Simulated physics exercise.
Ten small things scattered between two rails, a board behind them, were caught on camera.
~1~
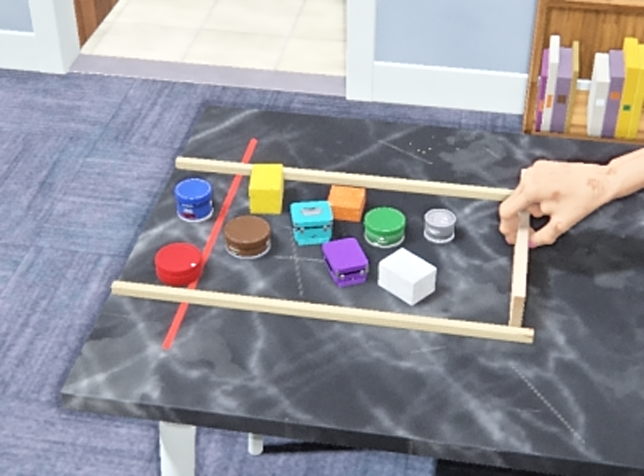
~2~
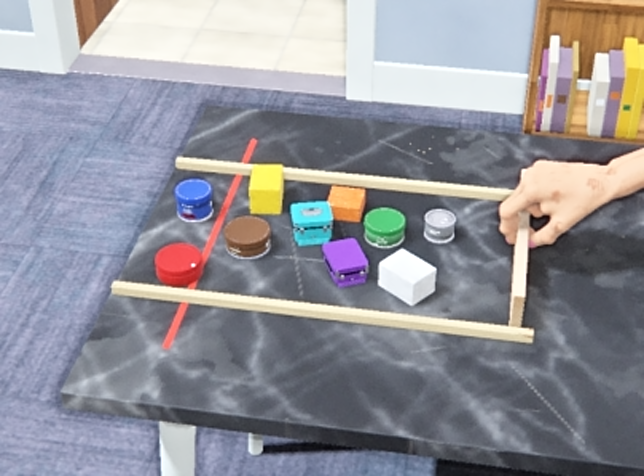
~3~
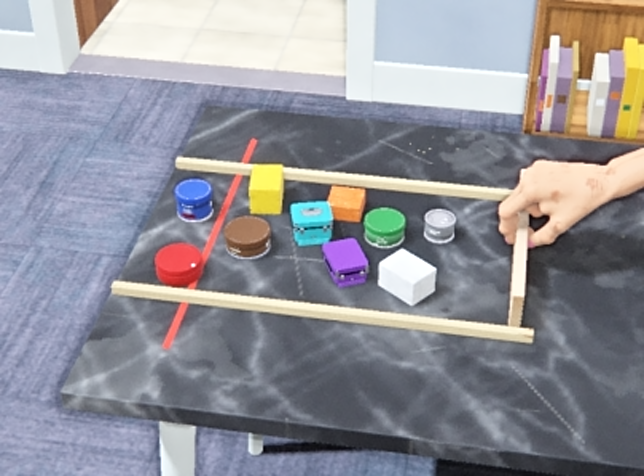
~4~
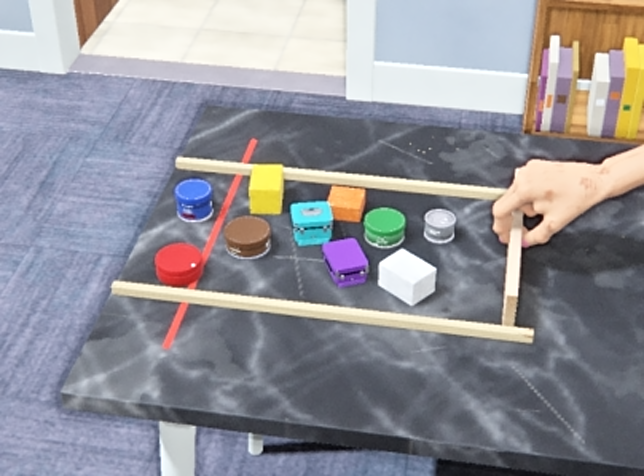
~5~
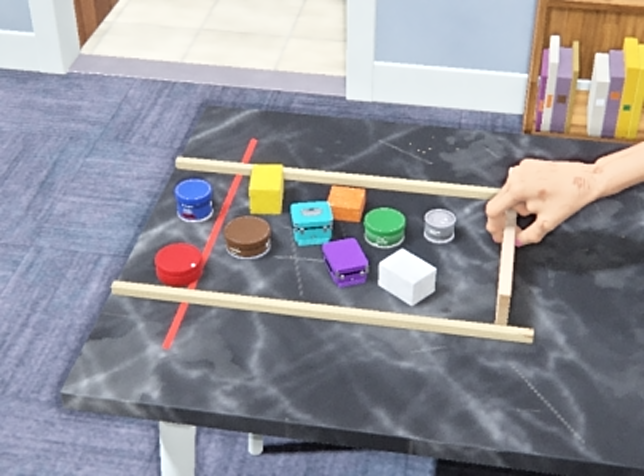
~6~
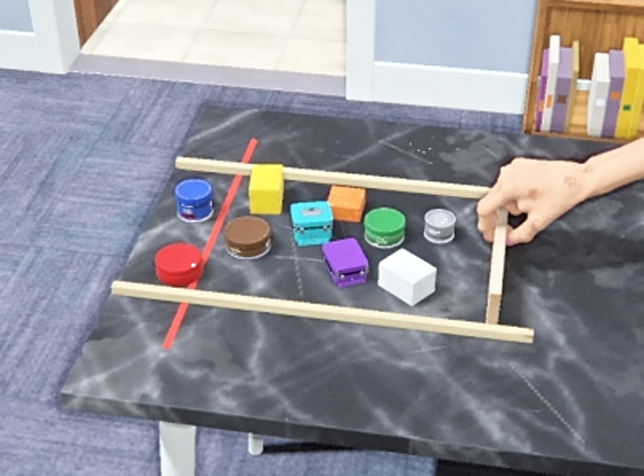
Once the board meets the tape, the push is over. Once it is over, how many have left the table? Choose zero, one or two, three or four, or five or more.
One or two of them have left the table.
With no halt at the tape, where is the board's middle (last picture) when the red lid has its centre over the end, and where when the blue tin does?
Near (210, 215) in the first case, near (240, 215) in the other.
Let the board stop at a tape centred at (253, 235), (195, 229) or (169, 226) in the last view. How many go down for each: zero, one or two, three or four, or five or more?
Place by place: Zero, then three to four, then 5 or more.
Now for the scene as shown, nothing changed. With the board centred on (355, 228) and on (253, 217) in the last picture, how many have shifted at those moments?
First position 6; second position 10.
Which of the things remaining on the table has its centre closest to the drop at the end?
The one in question is the red lid.
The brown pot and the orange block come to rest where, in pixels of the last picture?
In the last view, the middles sit near (155, 232) and near (220, 176).
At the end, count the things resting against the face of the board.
It is in contact with 5.
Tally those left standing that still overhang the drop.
Overhang count: 3.
Early on, none off yet; blue tin at rest near (194, 201); red lid at rest near (179, 265); brown pot at rest near (248, 238).
Finally, the number that fall off is one or two; lost, blue tin.
